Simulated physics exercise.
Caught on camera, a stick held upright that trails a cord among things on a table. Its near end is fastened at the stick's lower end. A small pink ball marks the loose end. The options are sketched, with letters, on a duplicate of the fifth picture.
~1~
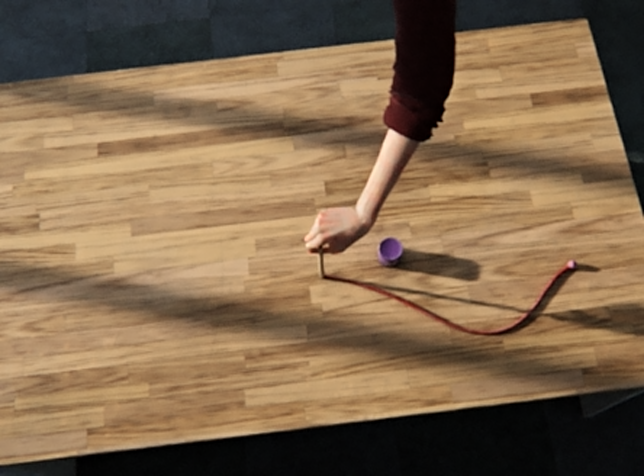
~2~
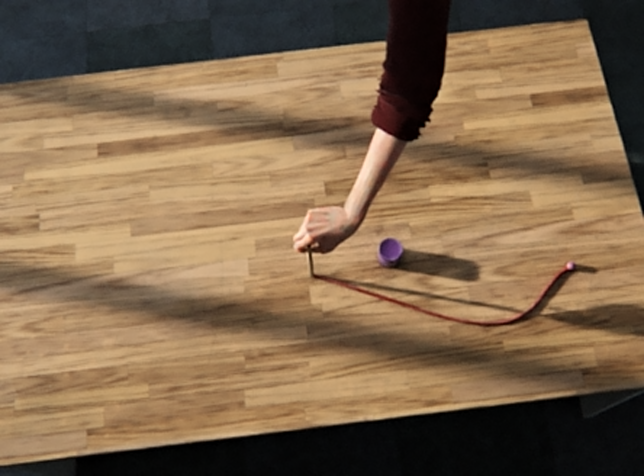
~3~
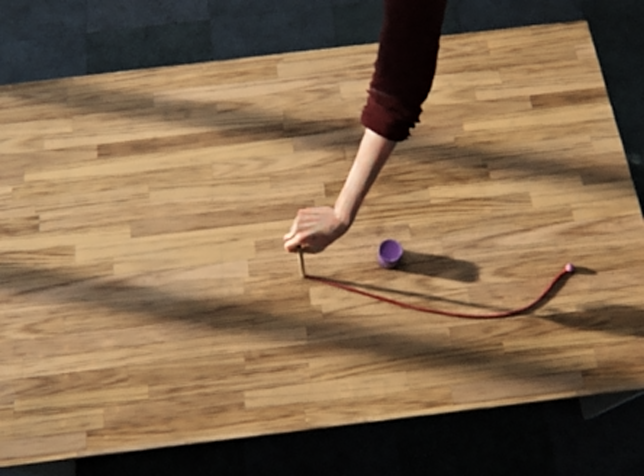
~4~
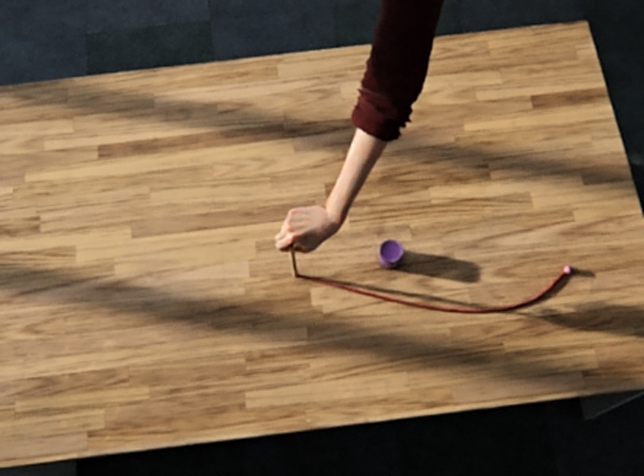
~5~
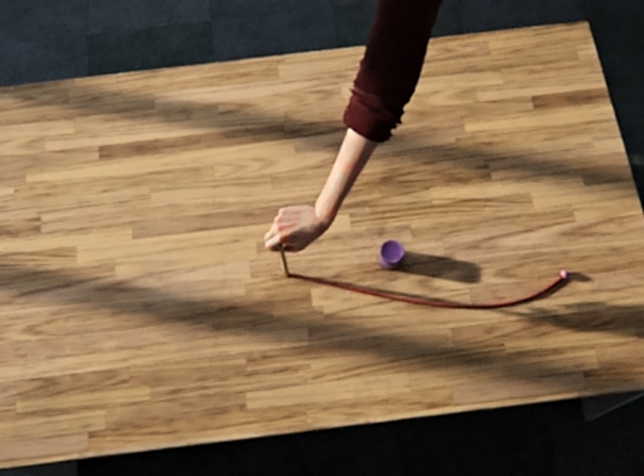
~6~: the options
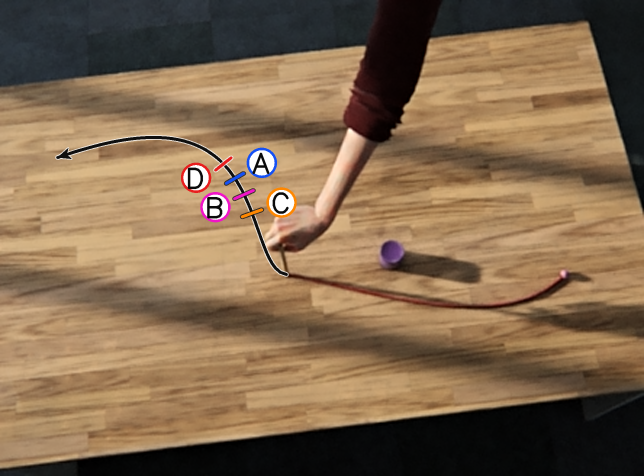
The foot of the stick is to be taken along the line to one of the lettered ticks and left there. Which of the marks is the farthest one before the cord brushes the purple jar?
Up to mark B.
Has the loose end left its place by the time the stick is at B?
Yes.
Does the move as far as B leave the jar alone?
Yes.
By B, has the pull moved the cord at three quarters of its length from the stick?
Yes.
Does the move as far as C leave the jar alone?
Yes.
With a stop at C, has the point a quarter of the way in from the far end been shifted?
Yes.
On the copy, A at (235, 178); B at (244, 195); C at (252, 213); D at (223, 164); the route from (287, 275) via (206, 150) to (57, 158).
On B. First, foot of the stick (265, 250), middle of the cord (403, 293), free end (546, 286).
Then, foot of the stick (255, 220), middle of the cord (383, 281), free end (526, 291).
Finally, foot of the stick (244, 195), middle of the cord (364, 265), free end (504, 292); nothing has been touched.
By contrast, A brings the cord against the jar; C is safe but short; D brings the cord against the jar.
